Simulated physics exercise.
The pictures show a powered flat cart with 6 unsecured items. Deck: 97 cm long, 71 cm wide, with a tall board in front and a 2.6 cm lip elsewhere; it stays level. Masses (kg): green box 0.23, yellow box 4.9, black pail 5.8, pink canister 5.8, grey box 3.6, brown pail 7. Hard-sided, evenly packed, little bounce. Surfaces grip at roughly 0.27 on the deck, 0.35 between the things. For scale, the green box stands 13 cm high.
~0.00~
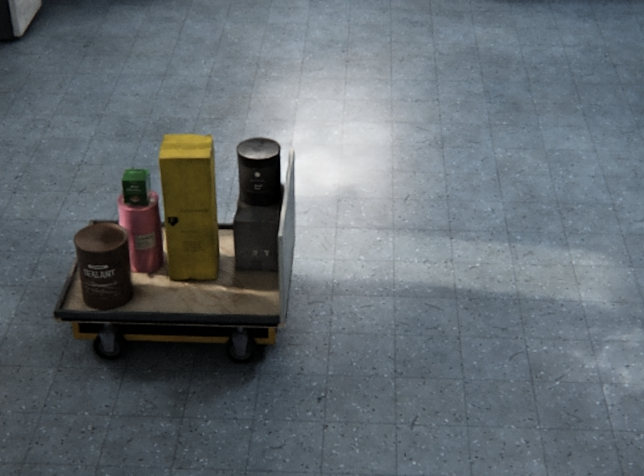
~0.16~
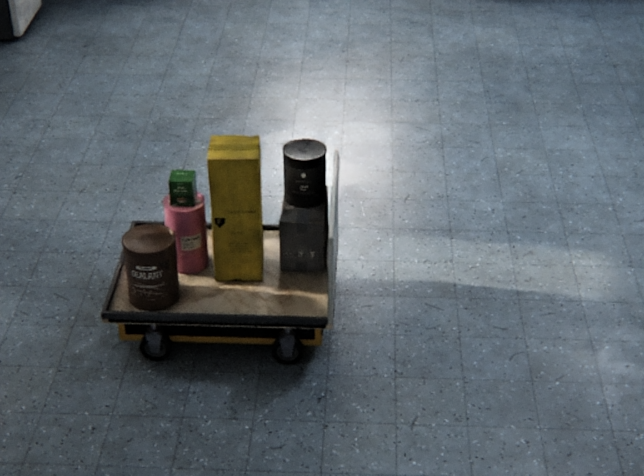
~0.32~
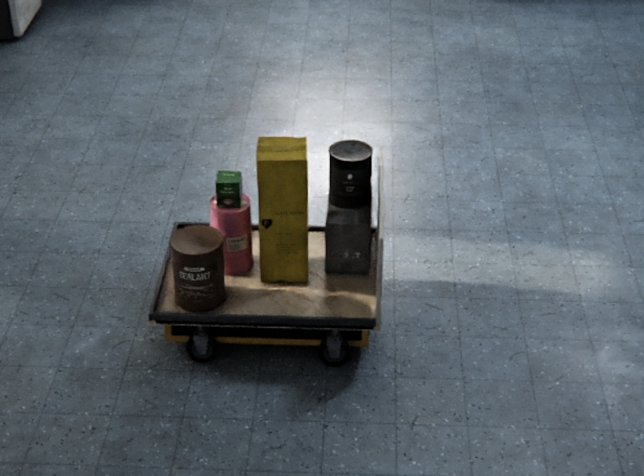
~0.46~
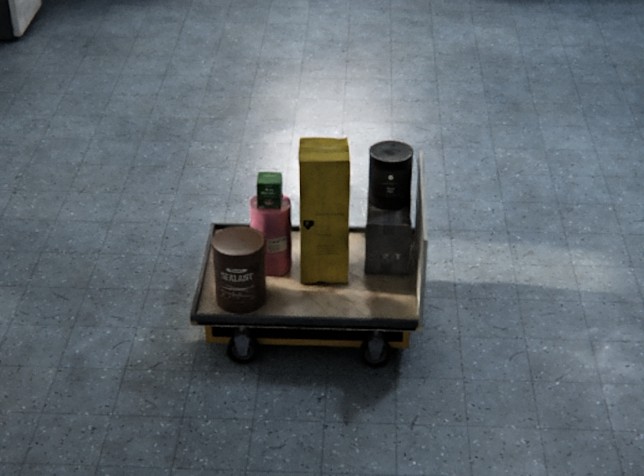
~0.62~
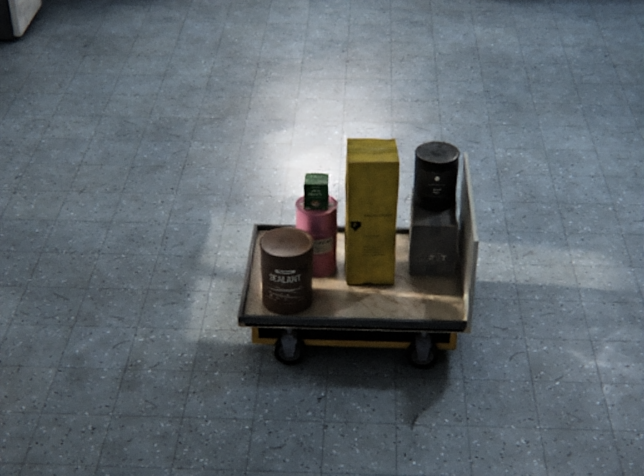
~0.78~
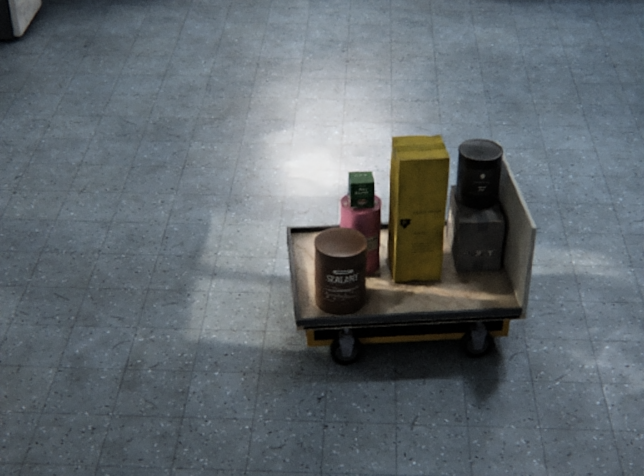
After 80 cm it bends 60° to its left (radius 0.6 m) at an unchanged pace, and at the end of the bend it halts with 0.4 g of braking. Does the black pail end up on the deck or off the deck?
The black pail remains on the deck.
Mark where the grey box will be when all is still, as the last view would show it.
At about (555, 137).
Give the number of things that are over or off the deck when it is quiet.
In all, 0.
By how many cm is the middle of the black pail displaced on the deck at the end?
Some 52 cm.
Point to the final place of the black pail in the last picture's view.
Around (585, 98).
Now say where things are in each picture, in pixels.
In the first frame, cart has run 0 cm; black pail (260, 172); green box (137, 187).
In the second frame, cart has run 21 cm; pink canister (186, 232); grey box (304, 227).
In the third frame, cart has run 42 cm; brown pail (199, 269); green box (229, 189).
In the fourth frame, cart has run 60 cm; yellow box (324, 211); pink canister (271, 234).
In the fifth frame, cart has run 81 cm; grey box (433, 231); brown pail (287, 271).
In the sixth frame, cart has run 101 cm, turned 7°; black pail (479, 174) moved 6 cm; green box (361, 190).
After 0.98 s, cart has run 127 cm, turned 31°; black pail moved 29 cm near (523, 162); grey box moved 24 cm; yellow box moved 12 cm.
After 1.08 s, cart has run 140 cm, turned 43°; black pail moved 41 cm near (540, 152); grey box moved 33 cm; yellow box moved 18 cm.
After 1.48 s, cart has run 188 cm, turned 60°; black pail moved 52 cm near (577, 106); grey box moved 34 cm; yellow box moved 26 cm.
In the end (2.2 s), not toppled but over 10 cm from the start, green box, yellow box, black pail, pink canister and grey box; the last one under 10 cm from the start. In the last view, black pail near (585, 98).
